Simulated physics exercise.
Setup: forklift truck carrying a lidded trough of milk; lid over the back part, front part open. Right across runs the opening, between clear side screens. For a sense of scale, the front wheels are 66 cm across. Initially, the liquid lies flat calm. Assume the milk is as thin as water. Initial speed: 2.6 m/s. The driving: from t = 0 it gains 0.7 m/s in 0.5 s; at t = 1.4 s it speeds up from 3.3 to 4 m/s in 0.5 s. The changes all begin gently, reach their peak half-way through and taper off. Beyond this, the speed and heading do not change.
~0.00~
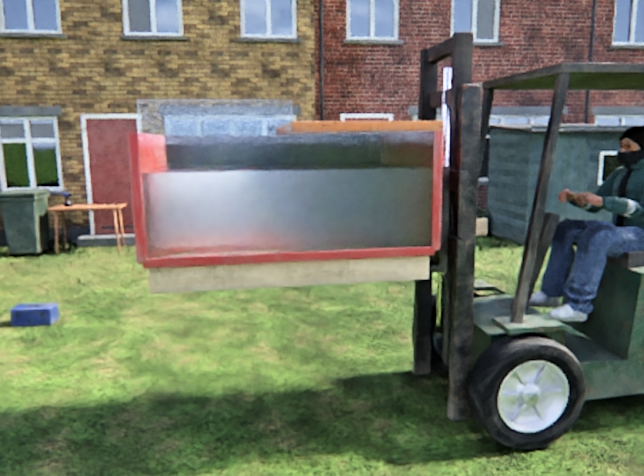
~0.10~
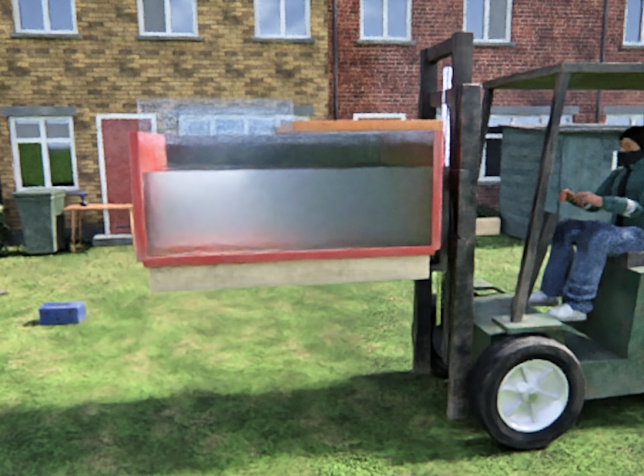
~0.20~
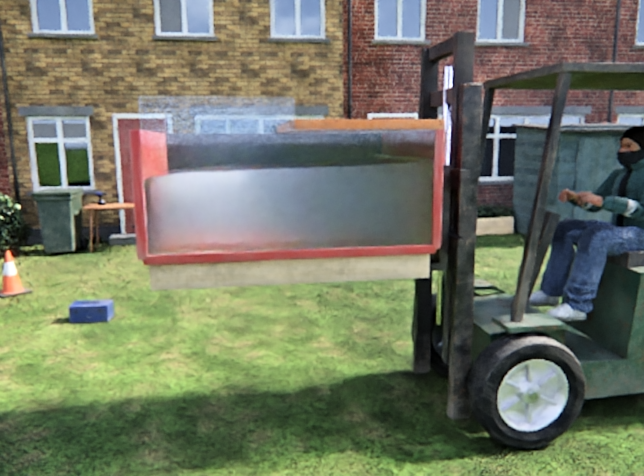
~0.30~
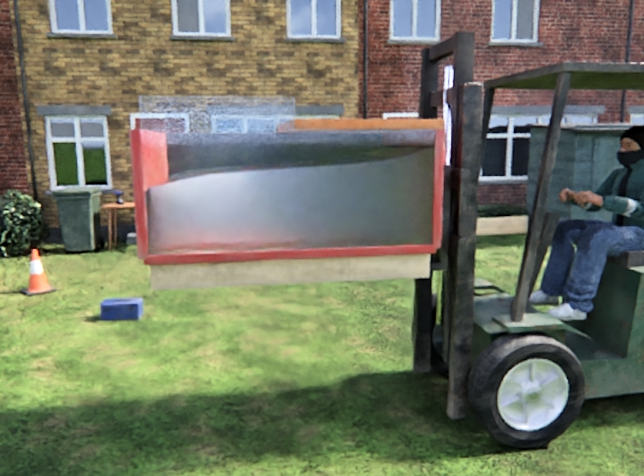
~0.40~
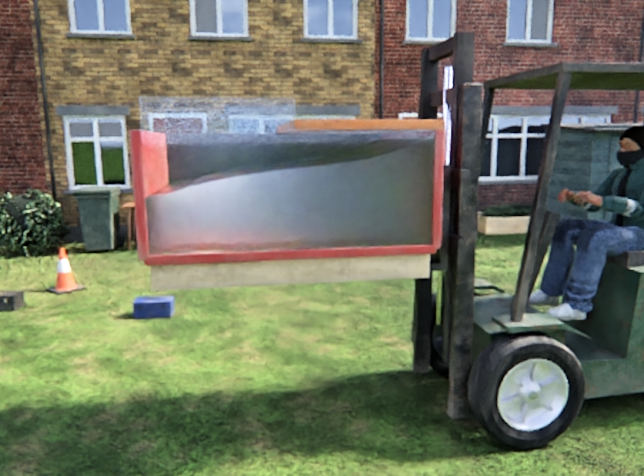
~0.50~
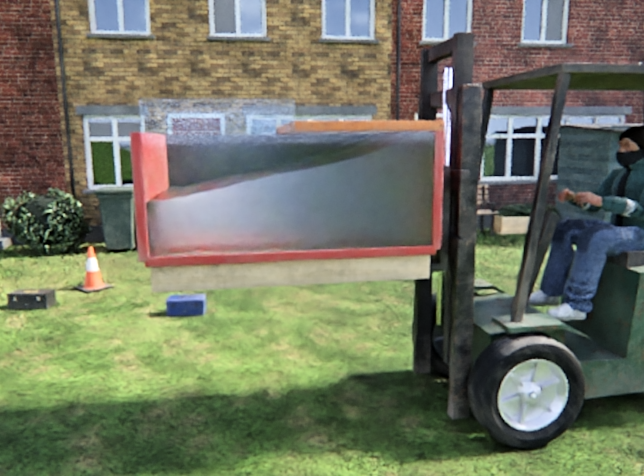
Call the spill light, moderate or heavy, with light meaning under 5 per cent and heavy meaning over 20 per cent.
Light.
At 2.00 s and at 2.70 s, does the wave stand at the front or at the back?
First at the rear end, then at the forward end.
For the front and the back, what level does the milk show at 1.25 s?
Around 52 cm toward the front, with 34 cm behind.
Then, 1.25 s in, the surface stands 52 cm on the front, 34 cm on the back; there is no loss.
Then, 2.00 s in, the surface stands 23 cm on the front, 58 cm on the back; there is no loss.
Then, 2.70 s in, the surface stands 55 cm on the front, 36 cm on the back; there is no loss.
Then, 4.78 s in, the loss stands at 1 per cent, over the front, 7 of 594 litres.
